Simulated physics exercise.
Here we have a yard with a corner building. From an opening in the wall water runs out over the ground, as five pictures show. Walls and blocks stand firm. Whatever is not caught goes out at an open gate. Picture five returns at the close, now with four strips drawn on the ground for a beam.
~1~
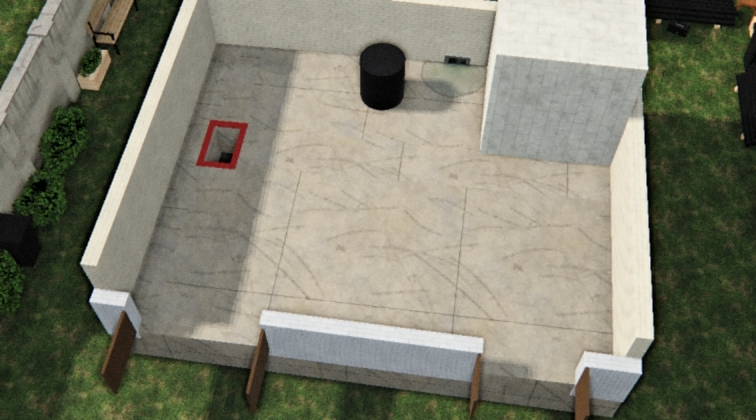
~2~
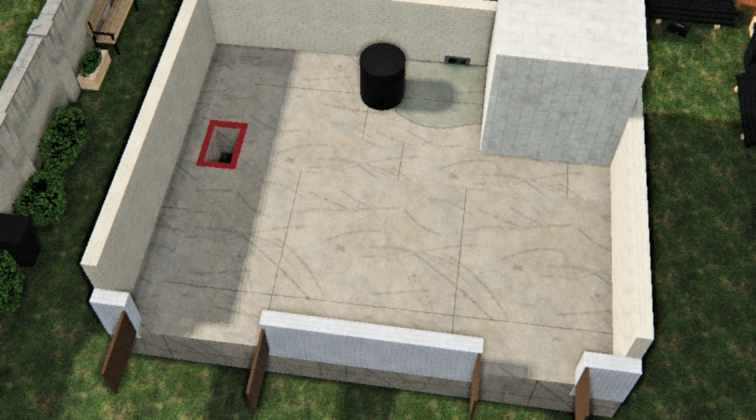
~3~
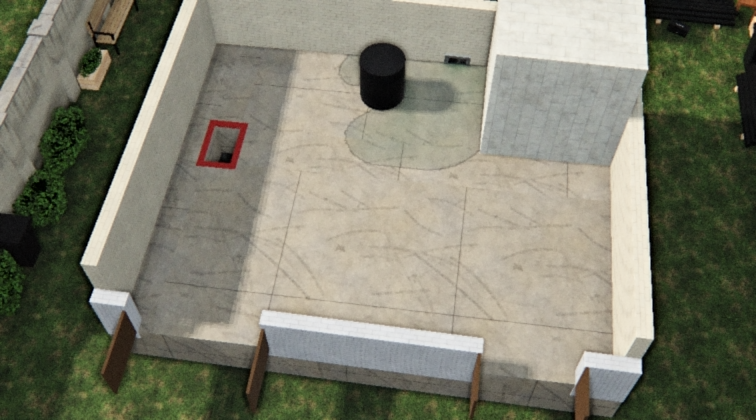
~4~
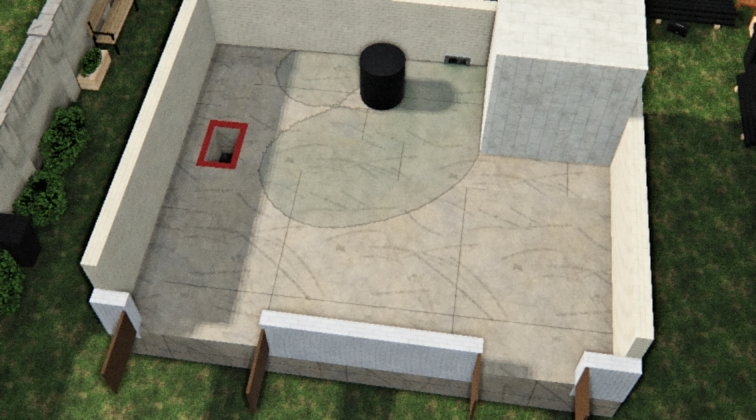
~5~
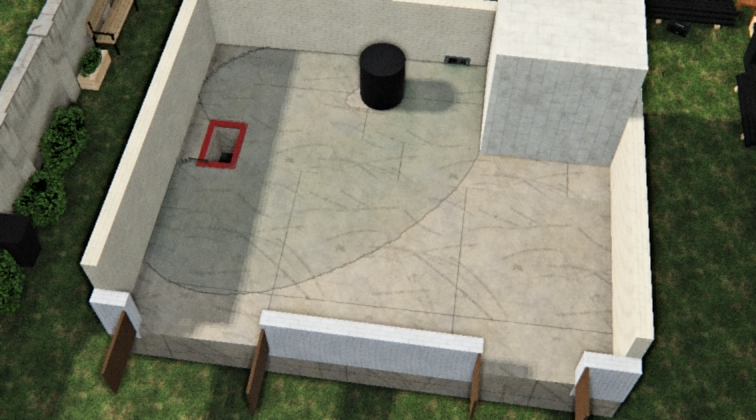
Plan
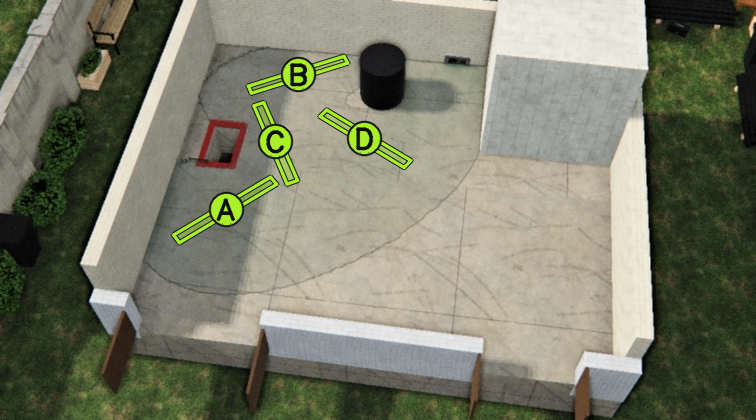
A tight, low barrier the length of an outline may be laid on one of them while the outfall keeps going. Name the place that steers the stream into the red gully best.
It is D.
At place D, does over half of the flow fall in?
No.
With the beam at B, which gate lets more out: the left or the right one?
The left one.
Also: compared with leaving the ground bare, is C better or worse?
Place C is worse.
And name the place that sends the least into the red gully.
Here it is place C.
On the marked copy, A from (176, 238) to (273, 180); B from (249, 89) to (345, 59); C from (258, 104) to (292, 182); D from (323, 113) to (407, 164).
If A is chosen, about 24 % of the stream goes into the red gully, about 75 % out by the gates.
If B is chosen, about 26 % of the stream goes into the red gully, about 74 % out by the gates.
If C is chosen, about 15 % of the stream goes into the red gully, about 85 % out by the gates.
If D is chosen, about 34 % of the stream goes into the red gully, about 66 % out by the gates.
